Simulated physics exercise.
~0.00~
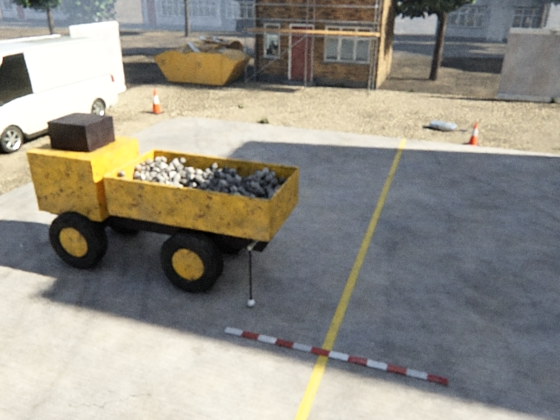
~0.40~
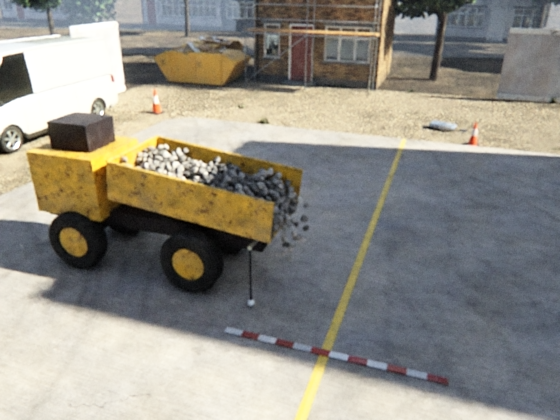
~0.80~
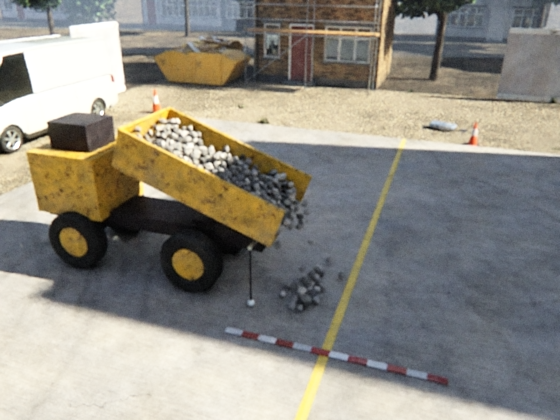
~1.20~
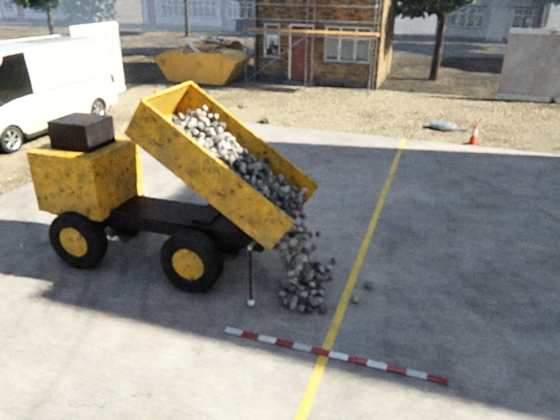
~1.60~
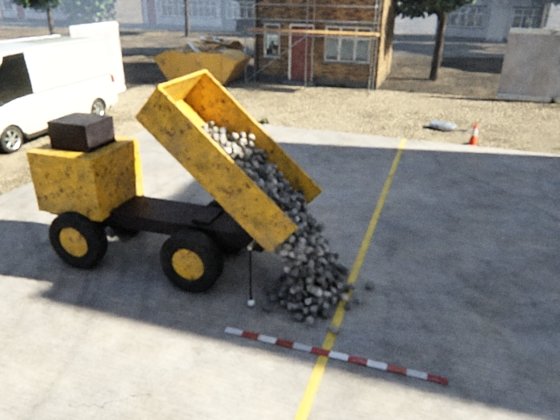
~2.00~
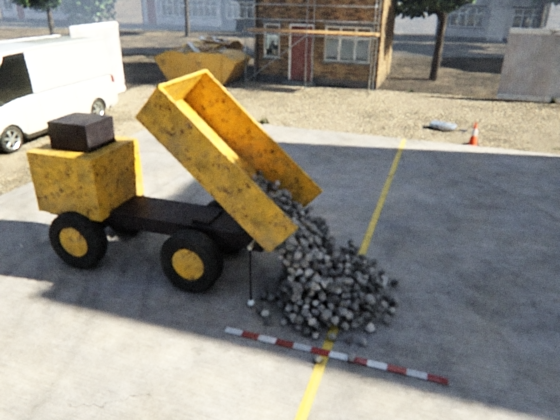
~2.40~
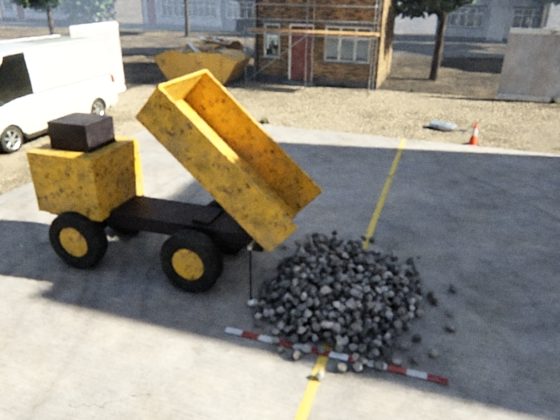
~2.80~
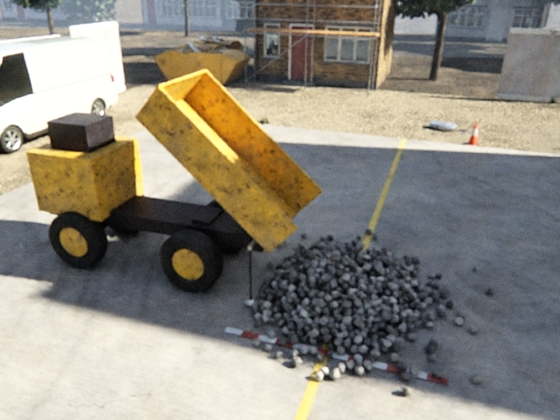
A yellow dump truck tips its bed, spilling grey stones into a heap across a yellow line.
